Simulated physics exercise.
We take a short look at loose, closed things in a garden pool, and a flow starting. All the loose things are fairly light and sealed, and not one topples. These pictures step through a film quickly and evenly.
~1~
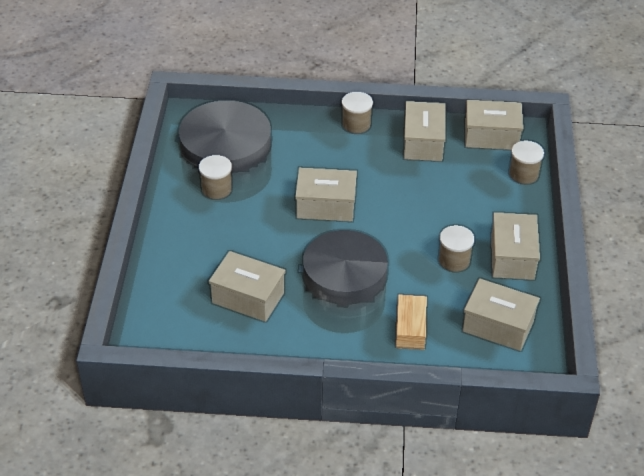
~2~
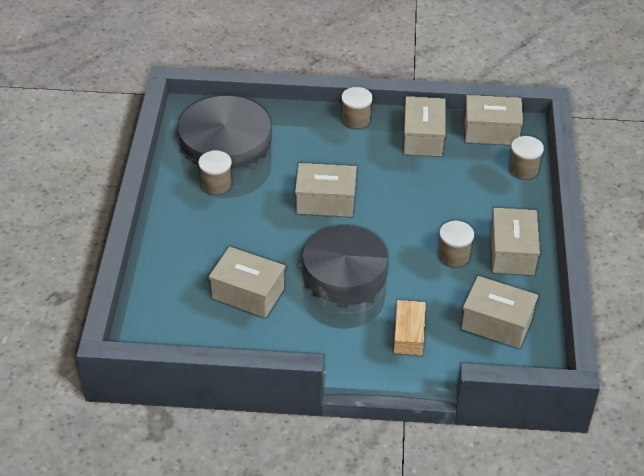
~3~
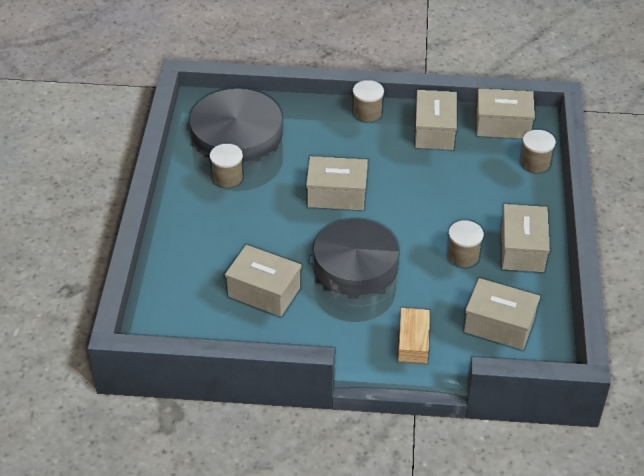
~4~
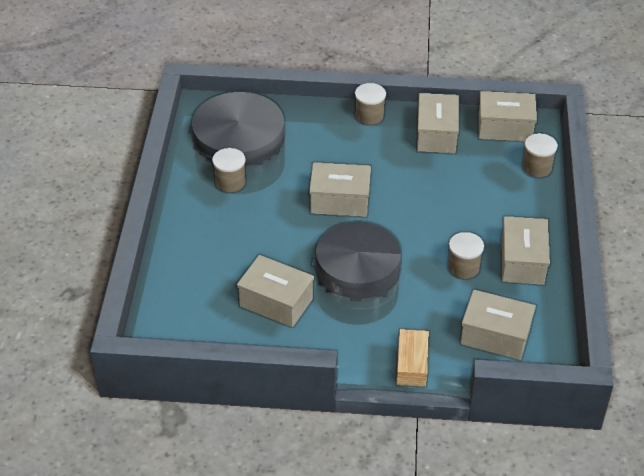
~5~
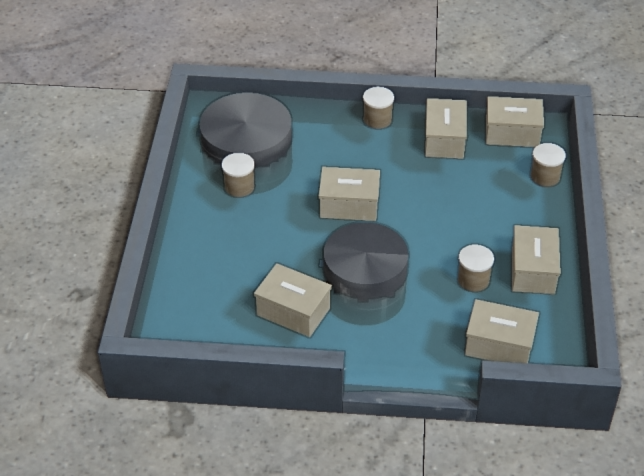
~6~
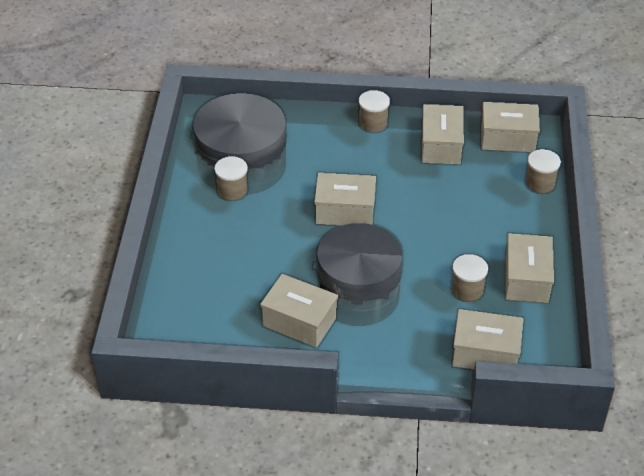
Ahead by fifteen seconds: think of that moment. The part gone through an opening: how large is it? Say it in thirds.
The likely share is a third through two thirds.
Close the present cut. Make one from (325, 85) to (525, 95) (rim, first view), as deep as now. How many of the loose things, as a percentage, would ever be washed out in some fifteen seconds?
It should be close to 60 per cent.
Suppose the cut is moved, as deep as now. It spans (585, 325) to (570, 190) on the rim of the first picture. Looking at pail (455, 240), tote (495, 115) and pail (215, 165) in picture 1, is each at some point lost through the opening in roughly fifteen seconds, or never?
Outcome by item: Exited / exited / retained.
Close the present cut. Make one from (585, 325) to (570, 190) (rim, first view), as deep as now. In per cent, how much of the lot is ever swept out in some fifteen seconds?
Something like 60 percent.
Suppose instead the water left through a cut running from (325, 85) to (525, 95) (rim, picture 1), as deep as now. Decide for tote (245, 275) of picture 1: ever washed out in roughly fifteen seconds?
My call: Inside.
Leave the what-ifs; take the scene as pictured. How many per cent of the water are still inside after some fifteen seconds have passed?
Roughly 54 in a hundred.
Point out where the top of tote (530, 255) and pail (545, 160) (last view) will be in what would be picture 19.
I'd expect them close to (490, 331) and (548, 192).
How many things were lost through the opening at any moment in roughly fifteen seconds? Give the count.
Total: 5.
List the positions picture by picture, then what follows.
The first picture shows a tote at (247, 275) floats; a tote at (502, 304) floats; 0 of 11 have shifted.
The second picture shows a tote at (247, 271) floats; a tote at (501, 301) floats; 1 of 11 have shifted.
The third picture shows a tote at (263, 270) floats, close to its start; a tote at (503, 303), afloat, close to its start; 2 of 11 have shifted.
The fourth picture shows a tote at (276, 280), afloat, close to its start; a tote at (499, 314) floats, close to its start; 5 of 11 have shifted.
The fifth picture shows a tote at (293, 289), afloat, close to its start; a tote at (503, 323), afloat, close to its start; 6 of 11 have shifted.
The sixth picture shows a tote at (299, 300) floats, close to its start; a tote at (489, 331), afloat, close to its start; 8 of 11 have shifted.
A moment on, 1 of 11 are out; 10 afloat.
Next, 4 of 11 are out; 7 afloat.
Later, 5 of 11 are out; 6 afloat.
In the end, 5 of 11 are out; 6 afloat.
